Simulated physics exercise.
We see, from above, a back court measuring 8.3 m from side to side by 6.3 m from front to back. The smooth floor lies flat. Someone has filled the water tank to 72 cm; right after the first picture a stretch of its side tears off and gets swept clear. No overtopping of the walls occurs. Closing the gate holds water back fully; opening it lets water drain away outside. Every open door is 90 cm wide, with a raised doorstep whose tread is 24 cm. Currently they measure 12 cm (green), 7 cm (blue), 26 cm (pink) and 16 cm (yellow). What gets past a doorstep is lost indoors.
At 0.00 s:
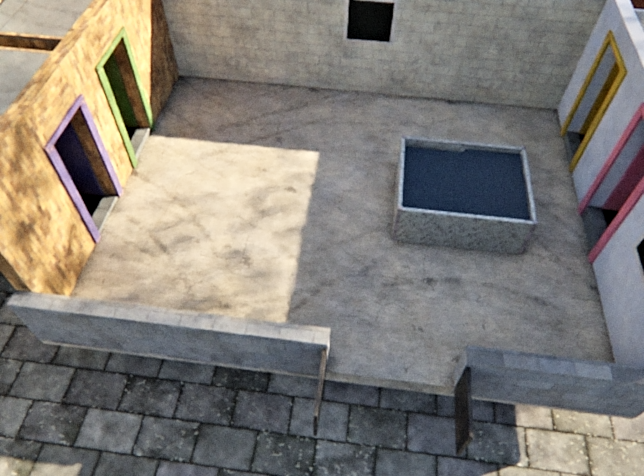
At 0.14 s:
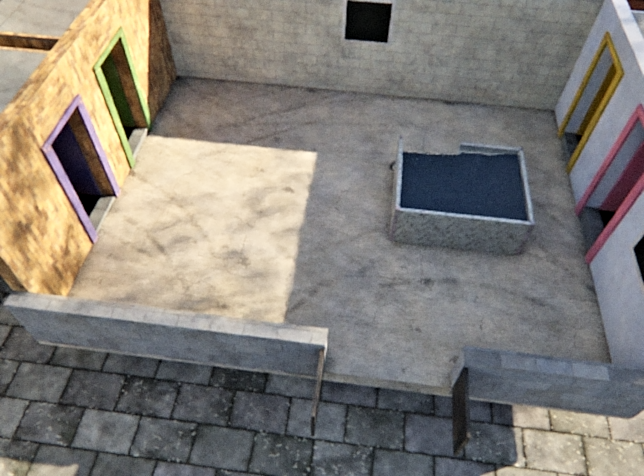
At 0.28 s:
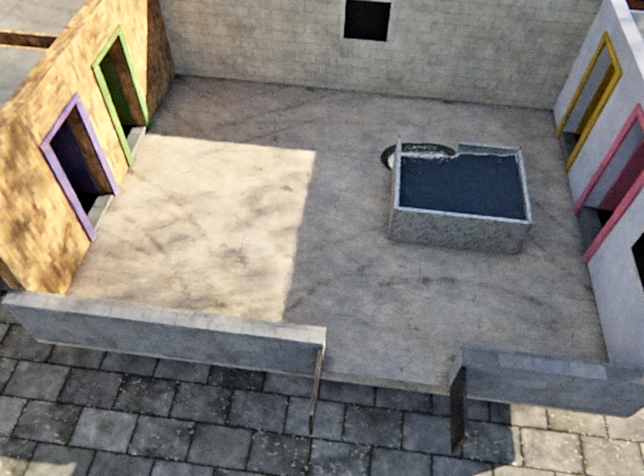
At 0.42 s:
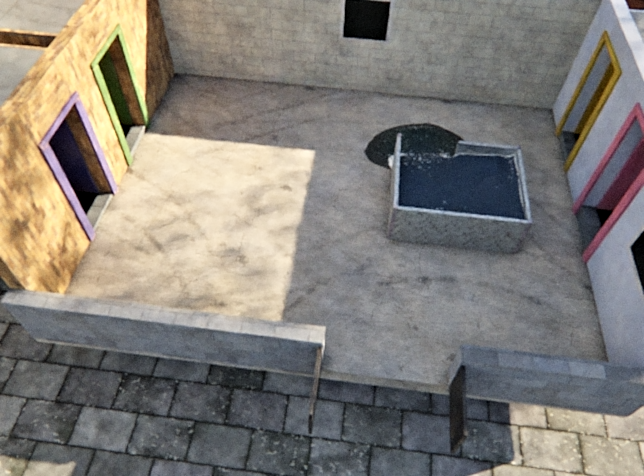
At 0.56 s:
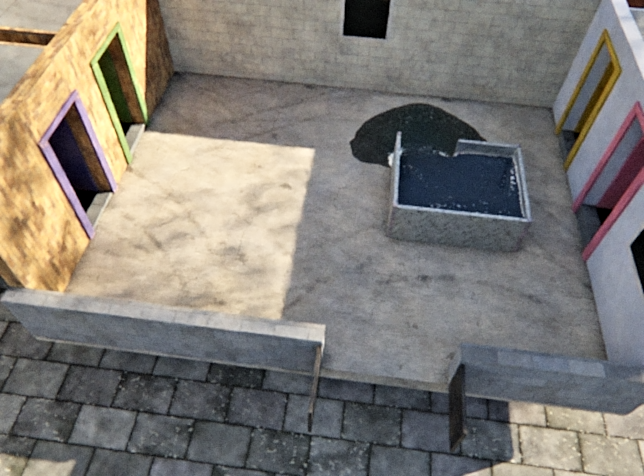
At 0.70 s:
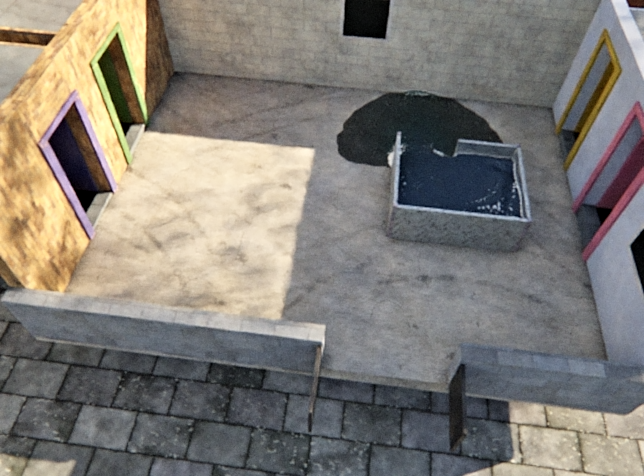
Back courtyard seen from above, the far side of a stone water tank breaking open and dark water spreading across the floor.
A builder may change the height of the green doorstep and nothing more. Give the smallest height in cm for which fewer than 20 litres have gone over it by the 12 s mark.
About 6.5 cm.
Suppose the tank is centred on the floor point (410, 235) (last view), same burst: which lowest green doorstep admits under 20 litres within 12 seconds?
I'd put it at close to 5.5 cm.
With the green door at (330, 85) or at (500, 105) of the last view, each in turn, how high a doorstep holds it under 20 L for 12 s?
You'd want about 13.5 cm there first, then about 10.5 cm.
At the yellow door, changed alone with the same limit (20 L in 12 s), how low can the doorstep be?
I'd raise yellow to close to 10.0 cm.
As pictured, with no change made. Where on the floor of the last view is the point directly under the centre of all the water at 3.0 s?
I'd say around (413, 152).
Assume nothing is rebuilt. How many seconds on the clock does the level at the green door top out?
4.0 s.
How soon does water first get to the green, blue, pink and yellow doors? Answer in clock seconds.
Arrival times - green: 3.4 s; blue: 4.0 s; pink: 3.2 s; yellow: 2.2 s.
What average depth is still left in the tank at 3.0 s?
It averages roughly 29 centimetres.
After 1.4 s water covers 15 % of the floor, deepest (36 cm) near (409, 98); it has not reached the green door.
After 3.0 s water covers 30 % of the floor, deepest (27 cm) near (544, 111); it has not reached the green door.
After 12.0 s water covers 95 % of the floor, deepest (8 cm) near (363, 335); 5 cm at the green door, 0 litres in over its 12 cm doorstep.
At the green door as built, the water arrived by 3.4 s and peaked near 11 cm at 4.2 s.
Run again over the same 12 s with other heights there, 28 litres in over 5.5 cm, 11 litres over 7.5 cm. The limit of 20 litres is kept from about 6.5 cm up.
